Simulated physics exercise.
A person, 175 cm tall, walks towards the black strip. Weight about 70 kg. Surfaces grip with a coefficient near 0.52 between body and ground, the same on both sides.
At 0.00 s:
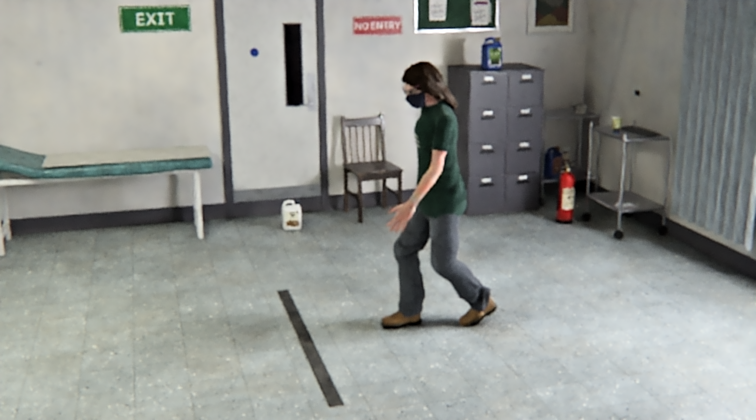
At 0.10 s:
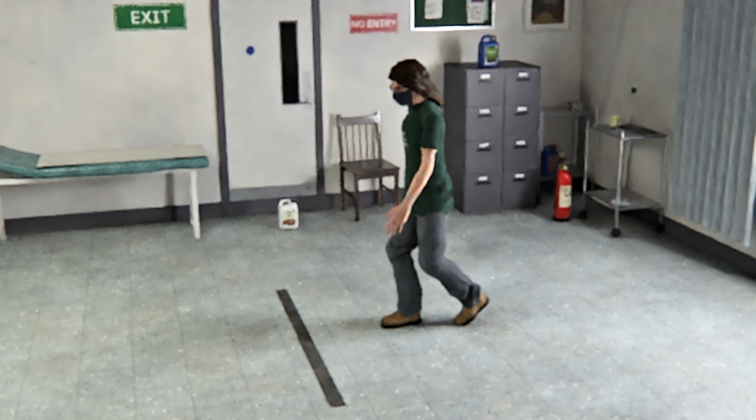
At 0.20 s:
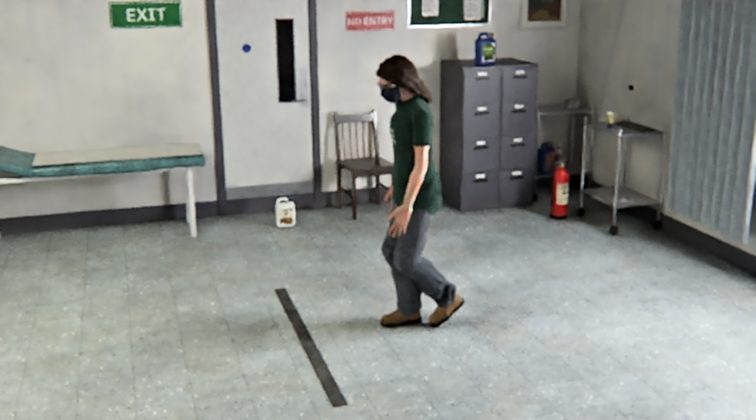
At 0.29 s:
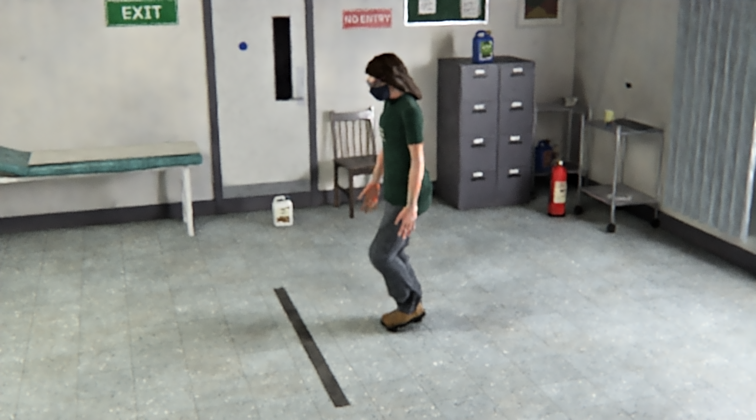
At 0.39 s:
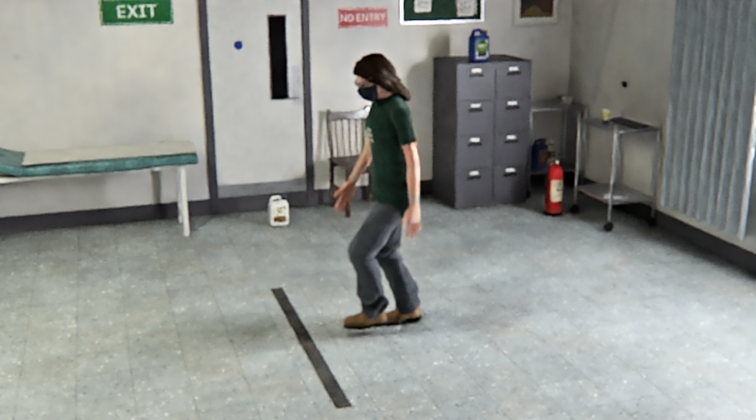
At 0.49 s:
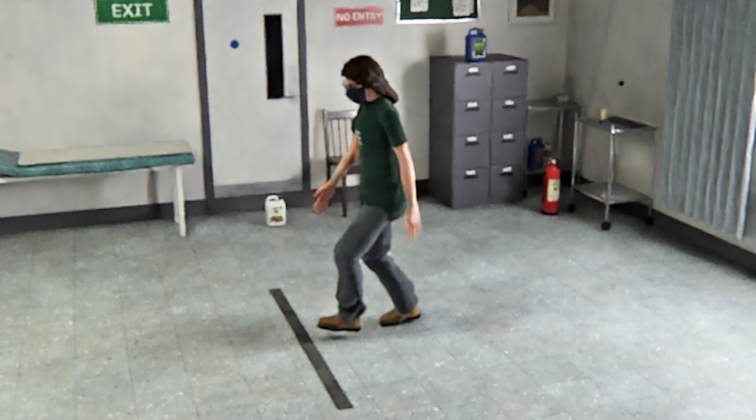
Person in a dark face mask and green T-shirt walking left across a tiled room towards a black strip on the floor.
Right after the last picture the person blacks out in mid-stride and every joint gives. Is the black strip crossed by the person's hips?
The person's hips stop short of the black strip.
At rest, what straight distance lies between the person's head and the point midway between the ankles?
Some 80 cm apart.
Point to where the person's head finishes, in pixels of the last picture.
At about (274, 366).
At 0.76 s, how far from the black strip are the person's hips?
Some 35 cm short of it.
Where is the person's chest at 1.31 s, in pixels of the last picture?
Around (323, 288).
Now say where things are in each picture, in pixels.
The first frame shows person's hips (440, 196), person's chest (438, 139), black strip (312, 359).
The second frame shows person's hips (427, 194), person's chest (425, 137); 8 cm covered.
The third frame shows person's hips (416, 191), person's chest (413, 134); 15 cm covered.
The fourth frame shows person's hips (406, 190), person's chest (403, 132); 22 cm covered.
The fifth frame shows person's hips (395, 191), person's chest (392, 132); 29 cm covered.
The sixth frame shows person's hips (384, 194), person's chest (380, 135), black strip (314, 360); 36 cm covered. Speed about 0.8 m/s.
After 0.76 s the person's hips are 34 cm short of the black strip, near (358, 241) in the last picture's view.
After 1.01 s the person's hips are 37 cm short of the black strip, near (364, 287) in the last picture's view; the person's chest 15 cm short of the black strip.
After 1.31 s the person's hips are 31 cm short of the black strip, near (363, 305) in the last picture's view.
At rest, 2.2 s, person's hips stop short of the black strip; person's head crosses the black strip.
